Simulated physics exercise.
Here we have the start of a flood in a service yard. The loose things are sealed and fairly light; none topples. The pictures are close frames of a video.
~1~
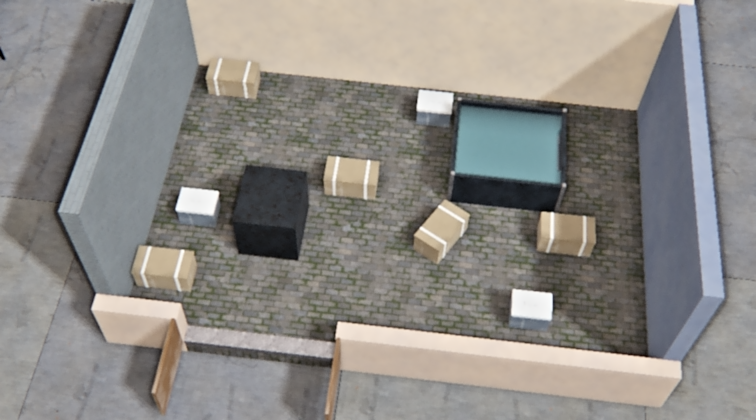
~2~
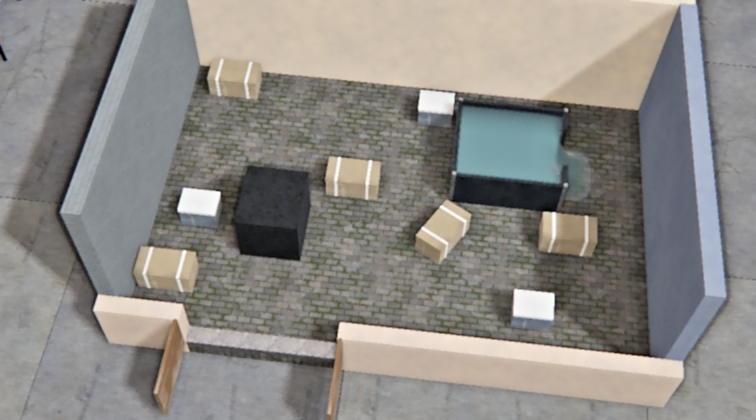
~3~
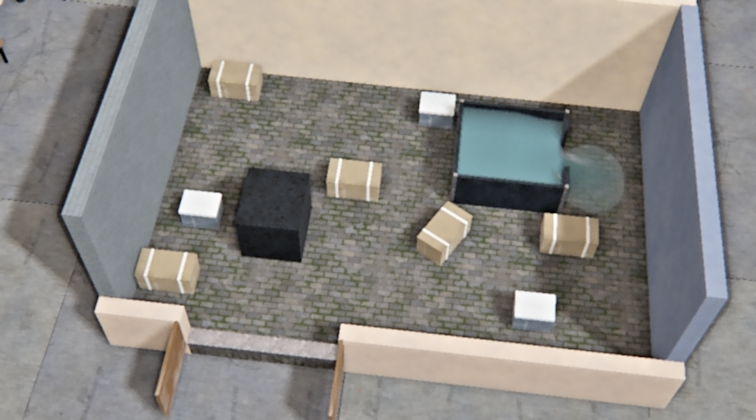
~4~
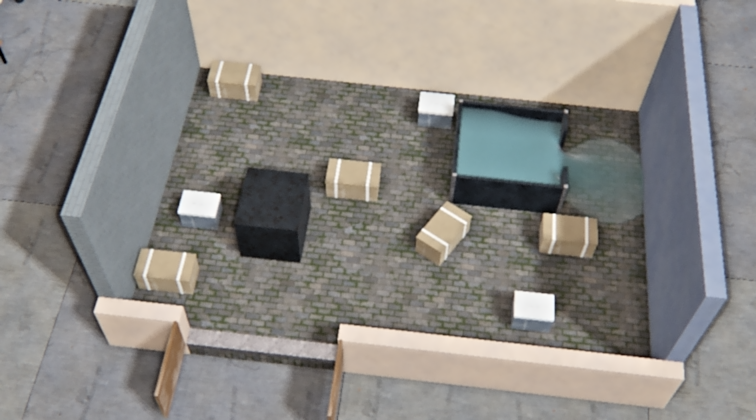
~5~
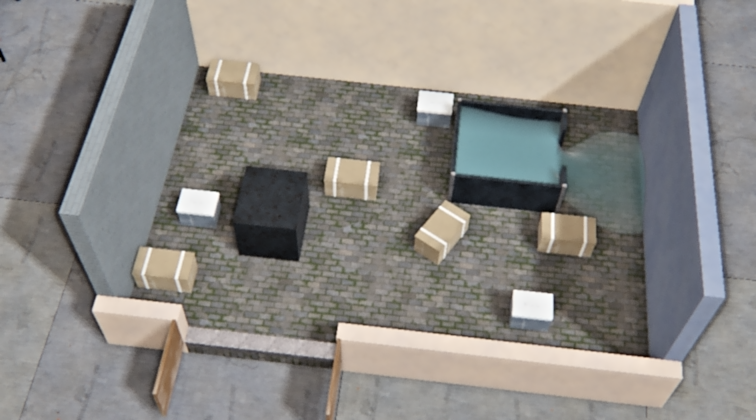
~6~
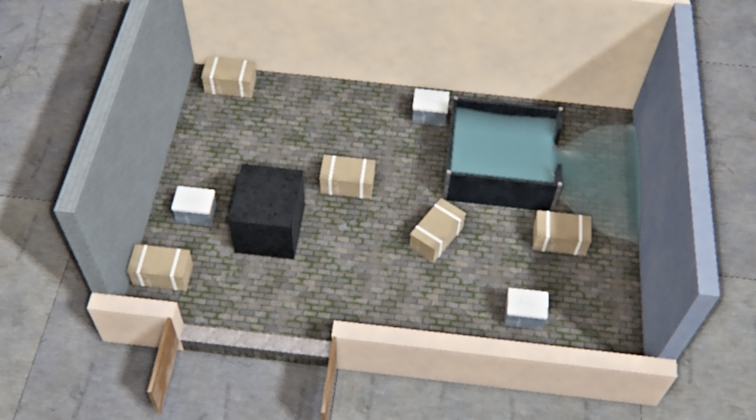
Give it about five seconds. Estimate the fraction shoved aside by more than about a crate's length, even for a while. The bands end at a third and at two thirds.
Share: Under a third.
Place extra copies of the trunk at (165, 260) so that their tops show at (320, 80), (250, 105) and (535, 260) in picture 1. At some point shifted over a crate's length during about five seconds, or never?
In that order: Shifted that much, never so far, never so far.
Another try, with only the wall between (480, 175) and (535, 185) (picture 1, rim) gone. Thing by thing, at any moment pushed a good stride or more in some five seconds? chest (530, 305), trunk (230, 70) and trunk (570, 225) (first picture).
In turn: Yes, never so far, shifted that much.
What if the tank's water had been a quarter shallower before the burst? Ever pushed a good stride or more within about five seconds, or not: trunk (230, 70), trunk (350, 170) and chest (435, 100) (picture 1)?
In turn: No, no, moved that far.
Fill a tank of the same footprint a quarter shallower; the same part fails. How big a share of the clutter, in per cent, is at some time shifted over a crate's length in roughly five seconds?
I make it 10 per cent.
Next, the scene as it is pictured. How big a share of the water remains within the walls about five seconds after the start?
Close to 100 %.
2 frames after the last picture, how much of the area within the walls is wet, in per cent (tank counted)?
Some 15 per cent.
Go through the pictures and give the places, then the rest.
In the first picture, a chest at (435, 101) rests on the ground; a chest at (532, 304), on the bottom; 0 of 8 have shifted.
In the second picture, a chest at (437, 101), on the bottom; a chest at (534, 304) rests on the ground; 0 of 8 have shifted.
In the third picture, a chest at (438, 103), on the bottom; a chest at (535, 305), on the bottom; 0 of 8 have shifted.
In the fourth picture, a chest at (437, 103) rests on the ground; a chest at (534, 305) rests on the ground; 0 of 8 have shifted.
In the fifth picture, a chest at (435, 102), on the bottom; a chest at (533, 305) rests on the ground; 0 of 8 have shifted.
In the sixth picture, a chest at (431, 100) rests on the ground; a chest at (528, 303), on the bottom; 0 of 8 have shifted.
A moment on, 0 of 8 are well off their spots; 0 afloat.
Next, 0 of 8 are well off their spots; 0 afloat.
Later, 1 of 8 are well off their spots; 0 afloat.
In the end, 2 of 8 are well off their spots, and 2 have been at some point; 0 afloat.
